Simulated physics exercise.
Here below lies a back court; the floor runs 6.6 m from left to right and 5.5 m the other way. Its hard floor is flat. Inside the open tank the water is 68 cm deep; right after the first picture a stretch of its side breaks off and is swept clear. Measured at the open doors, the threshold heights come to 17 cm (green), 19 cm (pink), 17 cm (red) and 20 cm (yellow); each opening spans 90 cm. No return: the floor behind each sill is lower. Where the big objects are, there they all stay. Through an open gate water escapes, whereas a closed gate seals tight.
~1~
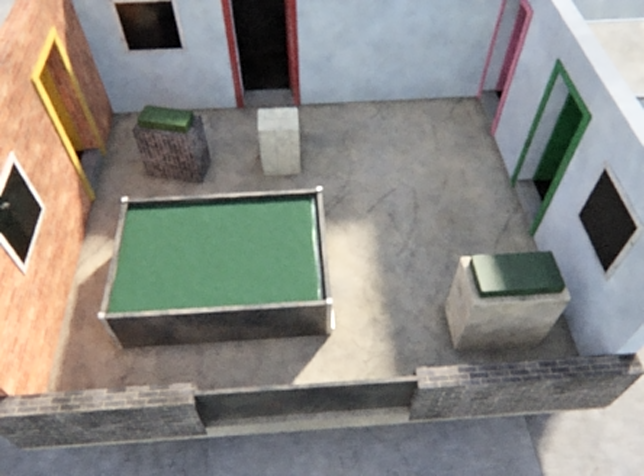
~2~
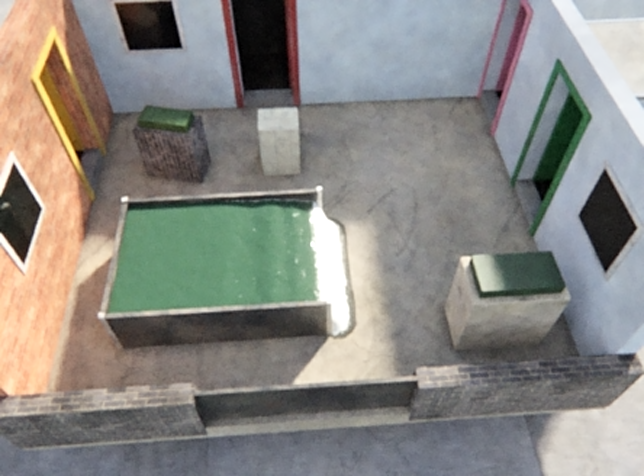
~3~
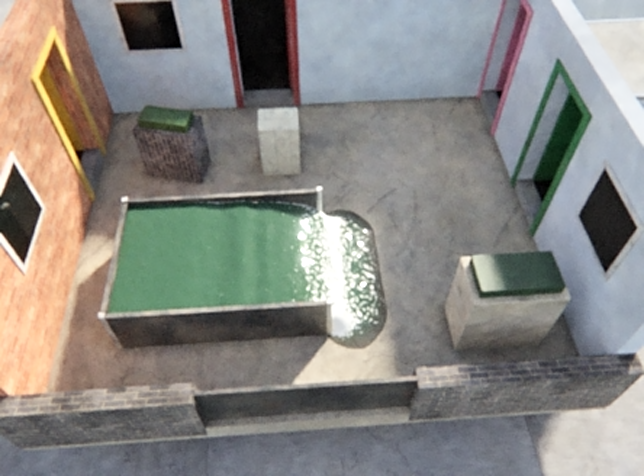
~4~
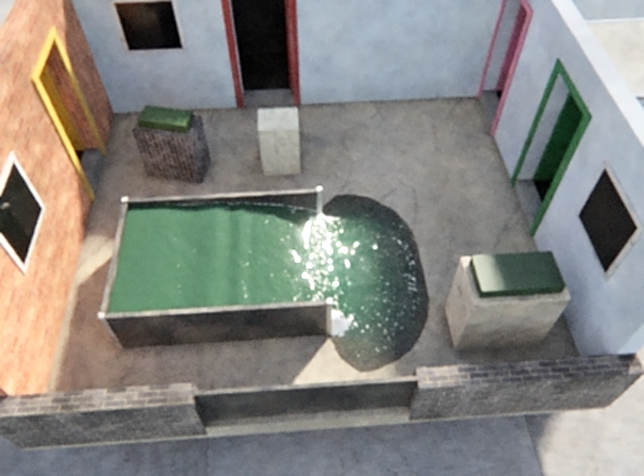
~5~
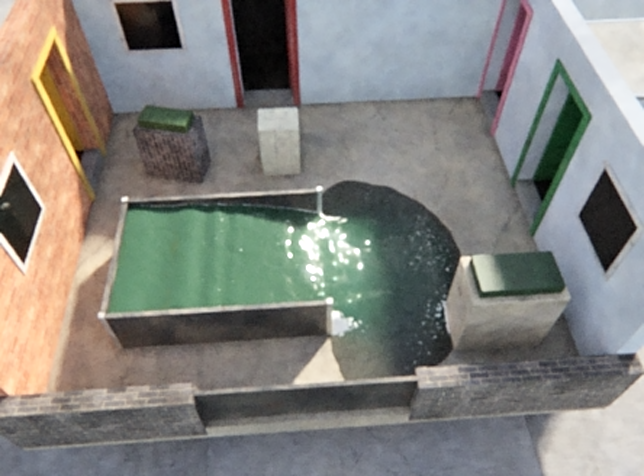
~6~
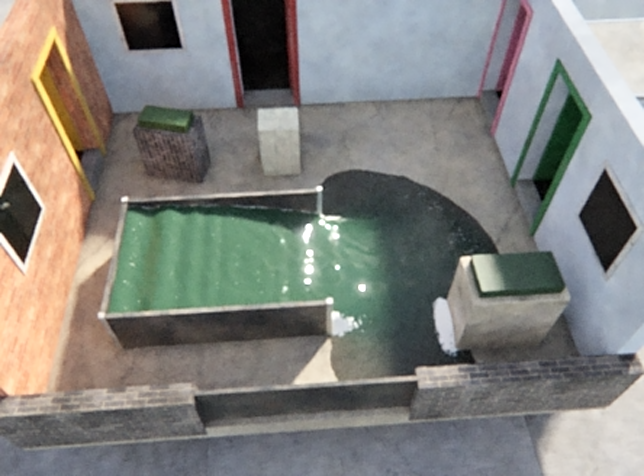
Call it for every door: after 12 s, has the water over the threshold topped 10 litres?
Green door topped, pink door topped, red door not topped, yellow door not topped.
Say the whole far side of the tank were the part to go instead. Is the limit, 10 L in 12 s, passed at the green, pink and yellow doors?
The green door comes out less than that, the pink door more than that and the yellow door more than that.
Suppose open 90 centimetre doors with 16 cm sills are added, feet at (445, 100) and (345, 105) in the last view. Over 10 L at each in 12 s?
The first door gets there and the second falls short.
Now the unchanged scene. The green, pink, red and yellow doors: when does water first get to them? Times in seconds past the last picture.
Doors: Green 0.3 s / pink 1.2 s / red 3.2 s / yellow 5.0 s.
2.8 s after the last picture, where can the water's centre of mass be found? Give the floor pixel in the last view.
The water's centre sits at about (400, 251).
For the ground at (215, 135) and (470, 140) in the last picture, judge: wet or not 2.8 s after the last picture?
I'd say spared, then drenched.
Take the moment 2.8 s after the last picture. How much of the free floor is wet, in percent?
Around 55 per cent wet.
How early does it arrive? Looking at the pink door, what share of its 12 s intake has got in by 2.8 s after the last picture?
About 25 per cent.
Then, 0.7 s after the last picture water covers 35 % of the floor and is deepest (40 cm) near (540, 272); green door 27 cm at the sill, 4 L in, pink door not reached, red door not reached, yellow door not reached.
Then, 1.5 s after the last picture water covers 40 % of the floor and is deepest (40 cm) near (523, 262); green door 32 cm at the sill, 40 L in, pink door 11 cm at the sill, 0 L in, red door not reached, yellow door not reached.
Then, 2.8 s after the last picture water covers 55 % of the floor and is deepest (37 cm) near (581, 381); green door 26 cm at the sill, 105 L in, pink door 20 cm at the sill, 10 L in, red door not reached, yellow door not reached.
Then, 6.3 s after the last picture water covers 95 % of the floor and is deepest (20 cm) near (109, 138); green door 9 cm at the sill, 124 L in, pink door 17 cm at the sill, 43 L in, red door 8 cm at the sill, 0 L in, yellow door 9 cm at the sill, 0 L in.
Then, 11.3 s after the last picture water covers 95 % of the floor and is deepest (18 cm) near (57, 349); green door 12 cm at the sill, 125 L in, pink door 6 cm at the sill, 44 L in, red door 12 cm at the sill, 0 L in, yellow door 11 cm at the sill, 0 L in.
